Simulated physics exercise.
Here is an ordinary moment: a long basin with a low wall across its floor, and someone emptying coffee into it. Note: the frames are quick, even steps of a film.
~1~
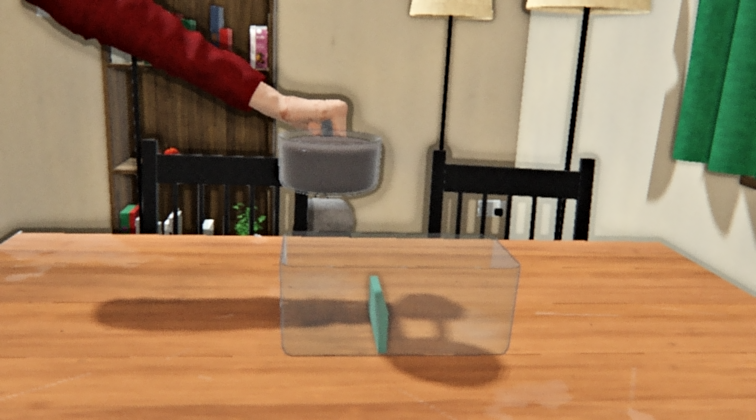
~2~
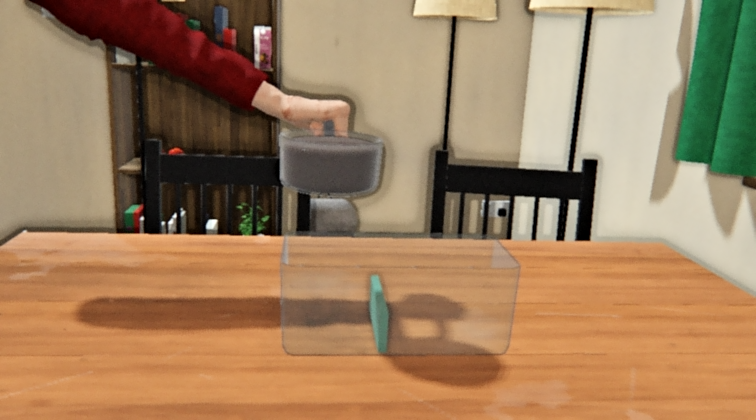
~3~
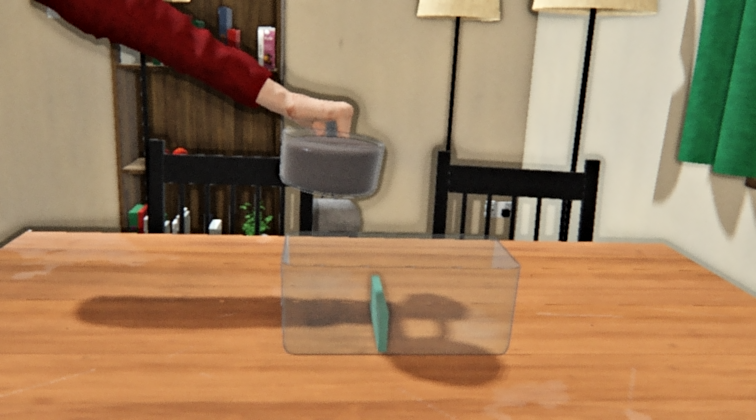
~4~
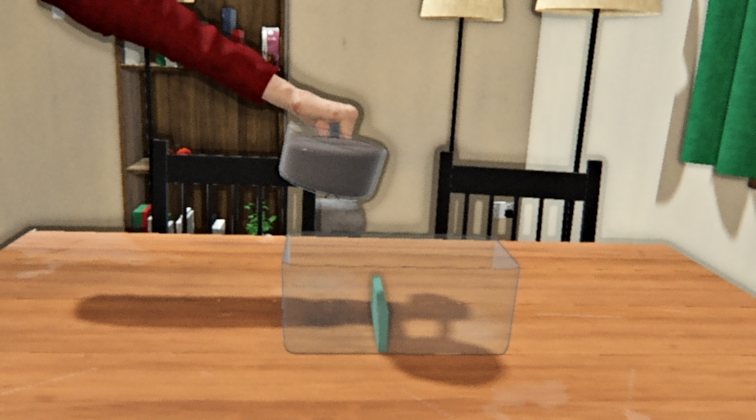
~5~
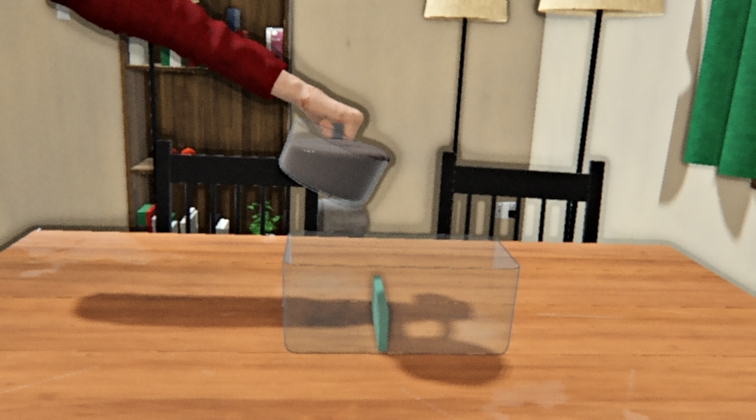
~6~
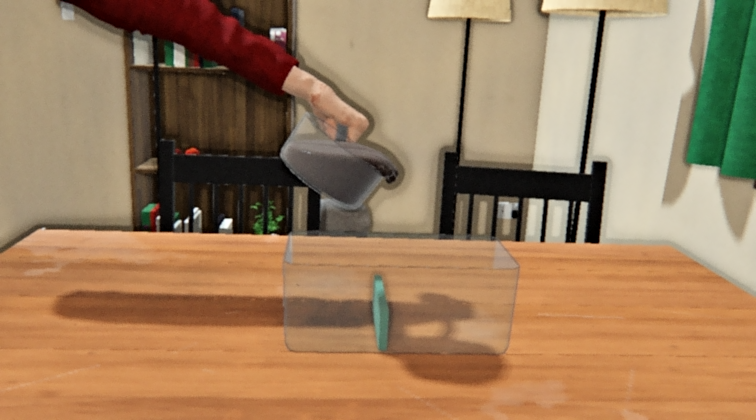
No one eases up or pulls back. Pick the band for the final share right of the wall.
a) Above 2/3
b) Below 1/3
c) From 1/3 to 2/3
(a) Above 2/3.
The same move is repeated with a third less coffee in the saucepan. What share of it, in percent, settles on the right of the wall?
75 per cent.
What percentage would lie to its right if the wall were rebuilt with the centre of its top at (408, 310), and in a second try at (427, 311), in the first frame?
In order, 55 and 30 in a hundred.
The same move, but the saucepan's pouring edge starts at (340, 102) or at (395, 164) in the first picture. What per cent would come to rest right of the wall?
55 %, 90 %.
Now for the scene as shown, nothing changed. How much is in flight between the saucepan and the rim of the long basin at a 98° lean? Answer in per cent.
Estimate: 30 per cent, roughly.
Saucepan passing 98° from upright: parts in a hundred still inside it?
About 20 %.
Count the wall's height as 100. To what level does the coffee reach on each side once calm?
About 10 left, about 40 right.
A moment on, the saucepan is tipped on its side and 18 per cent is still to pour, 0 is left of the wall and 50 right of it.
Next, the saucepan is tipped right over and 1 per cent is still to pour, 13 is left of the wall and 82 right of it.
Then the saucepan is tipped right over and 0 per cent is still to pour, 17 is left of the wall and 82 right of it.
Later the saucepan is tipped right over and 0 per cent is still to pour, 17 is left of the wall and 82 right of it.
Finally, 17 per cent lies left of the wall, 82 right of it and 1 outside.
